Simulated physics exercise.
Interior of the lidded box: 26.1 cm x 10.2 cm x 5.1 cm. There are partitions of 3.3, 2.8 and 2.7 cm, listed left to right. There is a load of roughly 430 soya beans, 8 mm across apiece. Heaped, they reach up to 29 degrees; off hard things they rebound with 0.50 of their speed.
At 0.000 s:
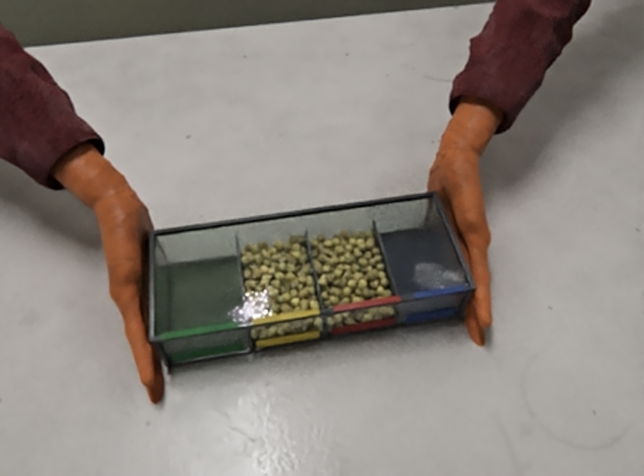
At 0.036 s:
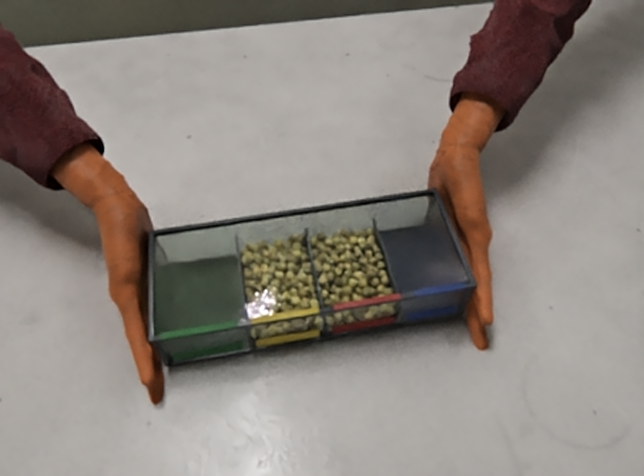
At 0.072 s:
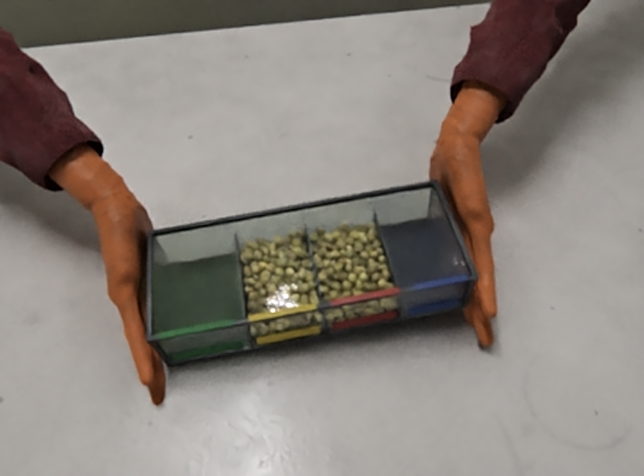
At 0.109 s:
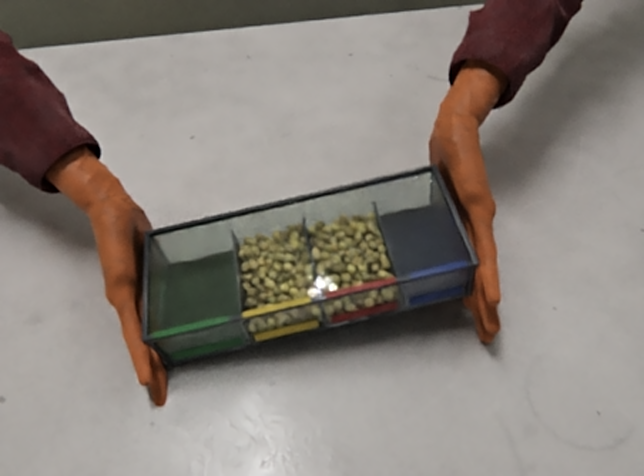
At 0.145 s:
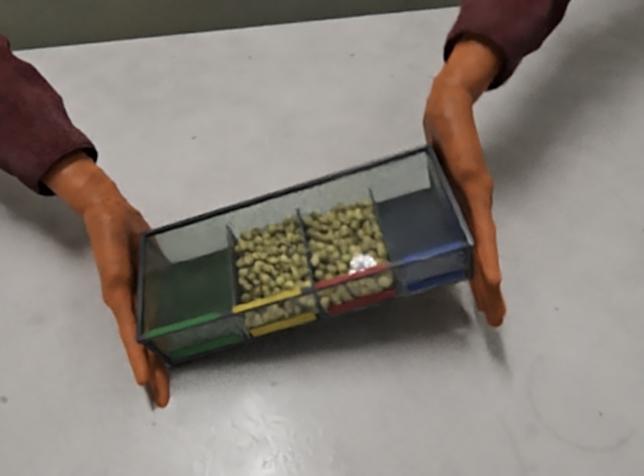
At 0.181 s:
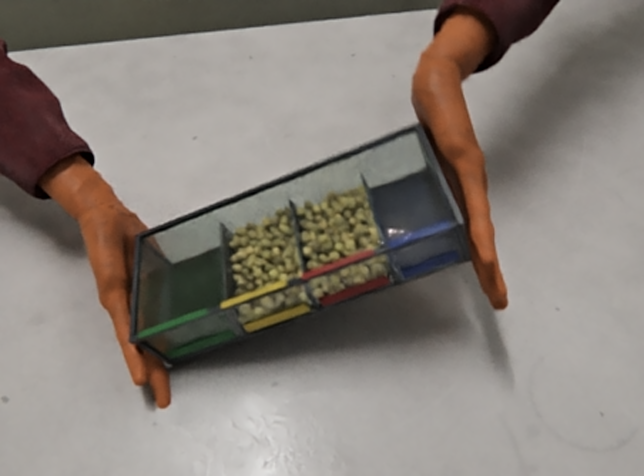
On a pale grey tabletop, two hands tilting a clear divided box of soya beans, raising its blue right end.
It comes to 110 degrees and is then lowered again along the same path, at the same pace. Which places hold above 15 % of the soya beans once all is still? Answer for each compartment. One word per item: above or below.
In order - red: Below; blue: Below; green: Above; yellow: Above.
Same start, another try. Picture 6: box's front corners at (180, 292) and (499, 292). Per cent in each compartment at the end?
Each compartment ends like this: Red 30 per cent, blue 60 per cent, green 0 per cent, yellow 10 per cent.
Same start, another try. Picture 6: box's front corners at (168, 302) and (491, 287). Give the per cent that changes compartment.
Something like 90 in a hundred.
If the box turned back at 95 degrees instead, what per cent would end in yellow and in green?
Shares: Yellow 70 and green 25, in per cent.
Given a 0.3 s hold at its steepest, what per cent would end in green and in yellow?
Final amounts, green 20% and yellow 75%.
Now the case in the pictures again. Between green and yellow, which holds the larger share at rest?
Go with yellow, that one ends with more.
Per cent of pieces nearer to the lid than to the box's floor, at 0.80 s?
About 80 per cent.
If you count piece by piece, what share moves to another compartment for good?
Roughly 55 in a hundred.
After 0.80 s, tilt 110 degrees; red 20 %, green 15 %, yellow 65 %.
Then, at 1.22 s, tilt 47 degrees; red 5 %, green 20 %, yellow 75 %.
Then, at 1.71 s, tilt 0 degrees; red 5 %, green 20 %, yellow 70 %.
At rest (2.1 s), red 5 %, blue 0 %, green 20 %, yellow 70 %.
